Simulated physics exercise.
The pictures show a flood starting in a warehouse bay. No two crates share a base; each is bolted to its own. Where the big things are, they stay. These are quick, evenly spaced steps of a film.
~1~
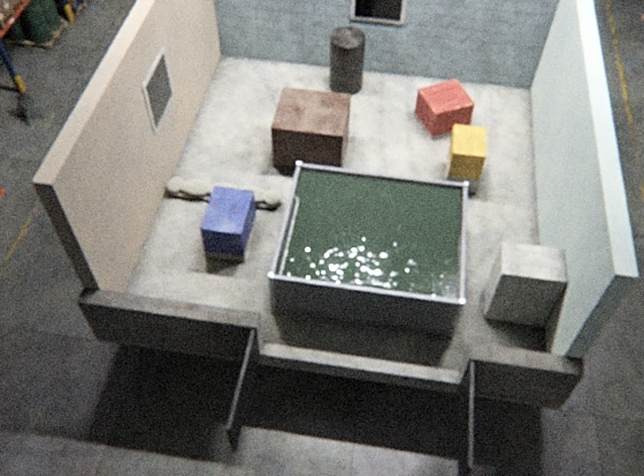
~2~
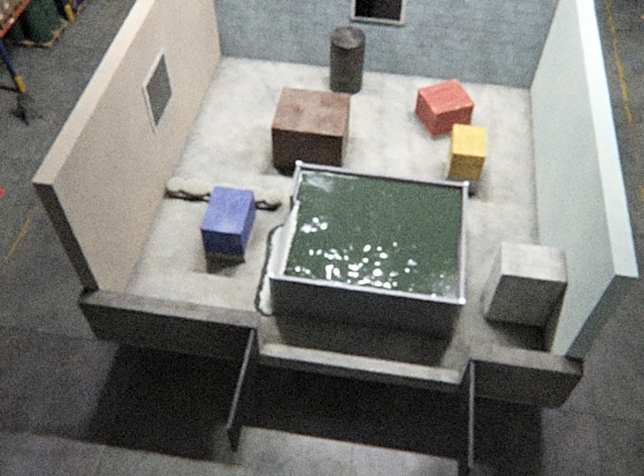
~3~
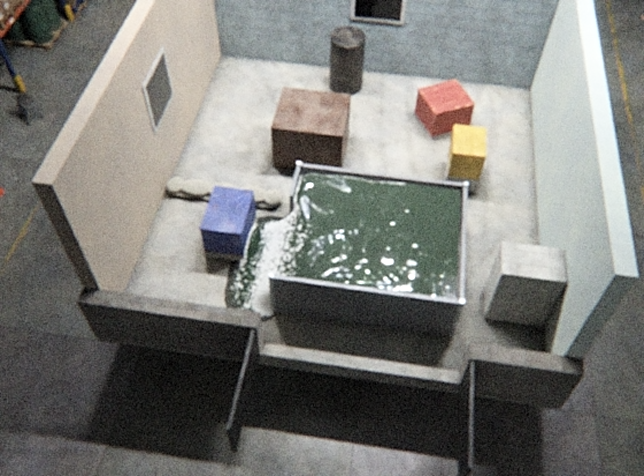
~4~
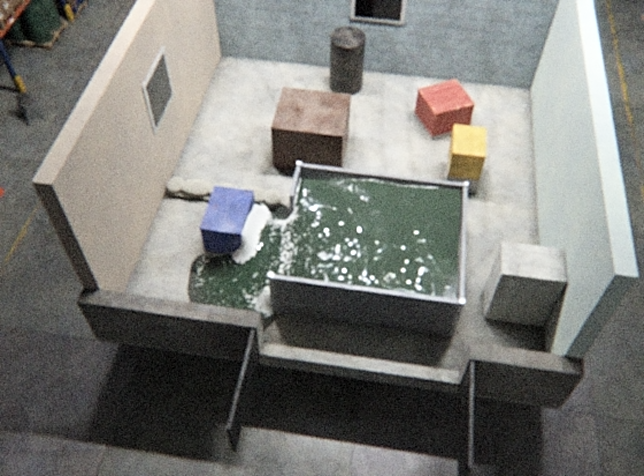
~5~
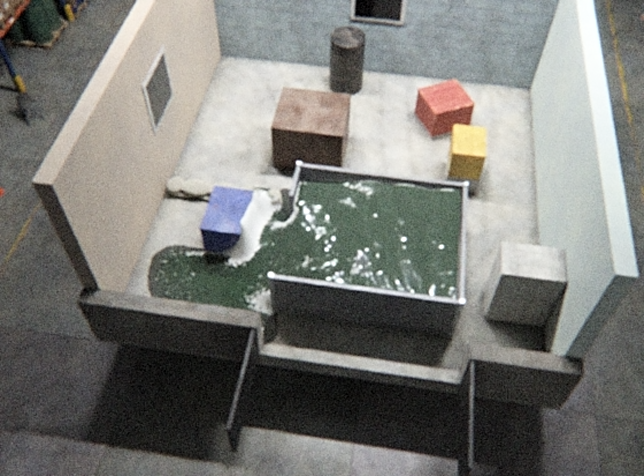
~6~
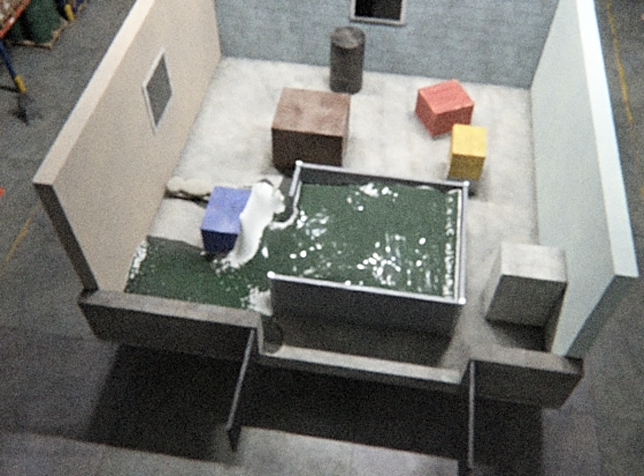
Green water sits in an open tank in a warehouse bay, then breaks out through the tank's left side in a foaming rush. It reaches the blue crate and flows around its front, then spreads left across the pale floor to the left wall, while the other crates stay still.
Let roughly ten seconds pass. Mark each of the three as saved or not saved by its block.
Yellow crate - saved; blue crate - not saved; red crate - not saved.
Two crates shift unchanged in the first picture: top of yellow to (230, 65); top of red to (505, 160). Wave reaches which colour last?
Going by the pictures, it's the one in red.
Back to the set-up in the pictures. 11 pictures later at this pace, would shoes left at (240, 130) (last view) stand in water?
Result for the point: Waterlogged.
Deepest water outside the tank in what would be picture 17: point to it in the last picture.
Somewhere around pixel (115, 317).
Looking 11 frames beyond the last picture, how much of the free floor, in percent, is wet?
40 %, roughly.
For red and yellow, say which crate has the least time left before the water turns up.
First to get wet: The yellow one.
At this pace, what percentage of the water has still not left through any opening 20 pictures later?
The share not yet gone is roughly 100 percent.
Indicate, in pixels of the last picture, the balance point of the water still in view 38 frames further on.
Close to (301, 218), I reckon.
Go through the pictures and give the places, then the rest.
The first frame shows the open tank at (373, 231) is whole and still.
In the second frame, the front is at a hidden place, out from the gap at (285, 259).
In the third frame, water pours out at (285, 259) and has run to a hidden place.
In the fourth frame, water pours out at (285, 261) and has run to a hidden place.
In the fifth frame, the front is at (153, 270), out from the gap at (285, 260).
In the sixth frame, the front is at a hidden place, out from the gap at (285, 260).
A moment on, water covers 25 % of the floor; the yellow crate not reached, the blue crate water round its plinth, the red crate not reached.
Next, water covers 40 % of the floor; the yellow crate water round its plinth, the blue crate water round its plinth, the red crate not reached.
Then, water covers 60 % of the floor; the yellow crate water round its plinth, the blue crate water round its plinth, the red crate water round its plinth.
Later, water covers 95 % of the floor; the yellow crate water round its plinth, the blue crate water round its plinth, the red crate water round its plinth.
In the end, water covers 100 % of the floor; the yellow crate stayed above the water, the blue crate was topped, the red crate was topped.
